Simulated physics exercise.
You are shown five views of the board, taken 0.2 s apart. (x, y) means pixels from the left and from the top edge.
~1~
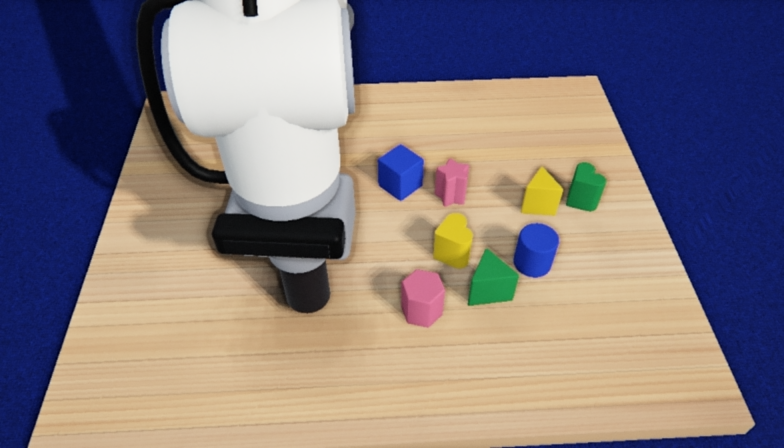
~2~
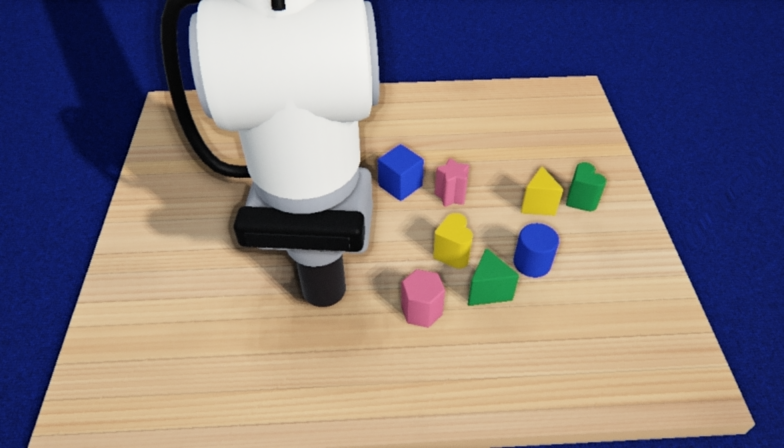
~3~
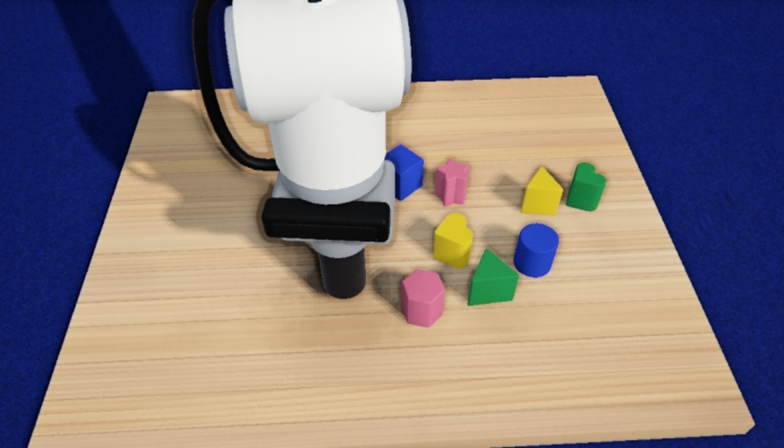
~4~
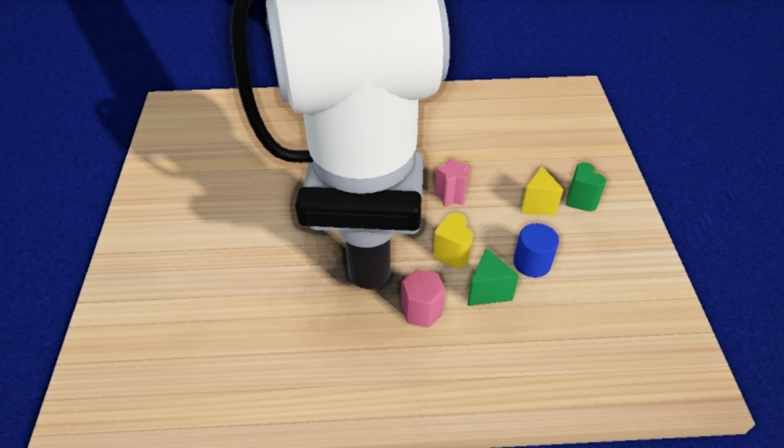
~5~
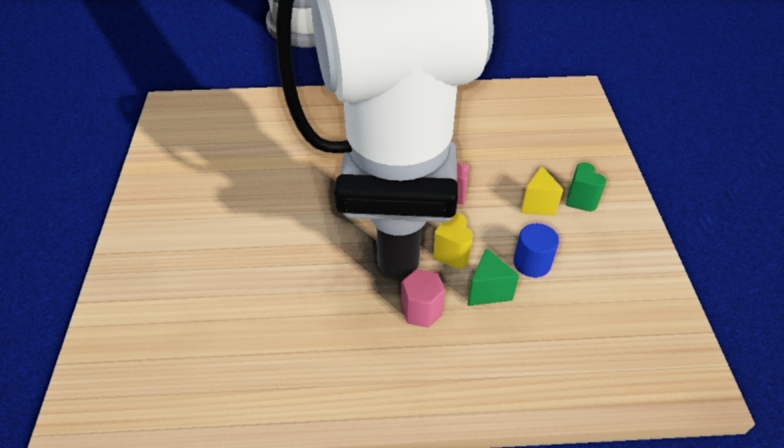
The footage shows a white robotic arm with a black cylindrical tip moving steadily right and slightly away across a wooden board, nearing a cluster of pink, yellow, green and blue blocks, which stay still.
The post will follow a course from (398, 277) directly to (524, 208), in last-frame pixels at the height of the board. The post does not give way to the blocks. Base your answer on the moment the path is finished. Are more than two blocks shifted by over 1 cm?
Going by the path, no.
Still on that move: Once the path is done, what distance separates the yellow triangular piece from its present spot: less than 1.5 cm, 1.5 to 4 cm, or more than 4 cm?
I'd go with 1.5 to 4 cm for this block.
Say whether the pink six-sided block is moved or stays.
Not moved.
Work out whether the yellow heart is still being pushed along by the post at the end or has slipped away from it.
Final position: To the side or behind.
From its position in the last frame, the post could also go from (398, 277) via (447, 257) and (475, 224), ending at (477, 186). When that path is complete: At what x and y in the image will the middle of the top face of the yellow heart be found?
It is going to be at (515, 189).
The first path, step by step. One third of the way, post at (445, 236); yellow heart at (479, 219), turned 50° clockwise.
Two thirds of the way, post at (487, 213); yellow heart at (523, 205), turned 75° clockwise.
At the end, post at (528, 191); pink six-sided block not moved; yellow heart at (552, 203), turned 110° clockwise; yellow triangular piece at (564, 173), turned 25° clockwise.
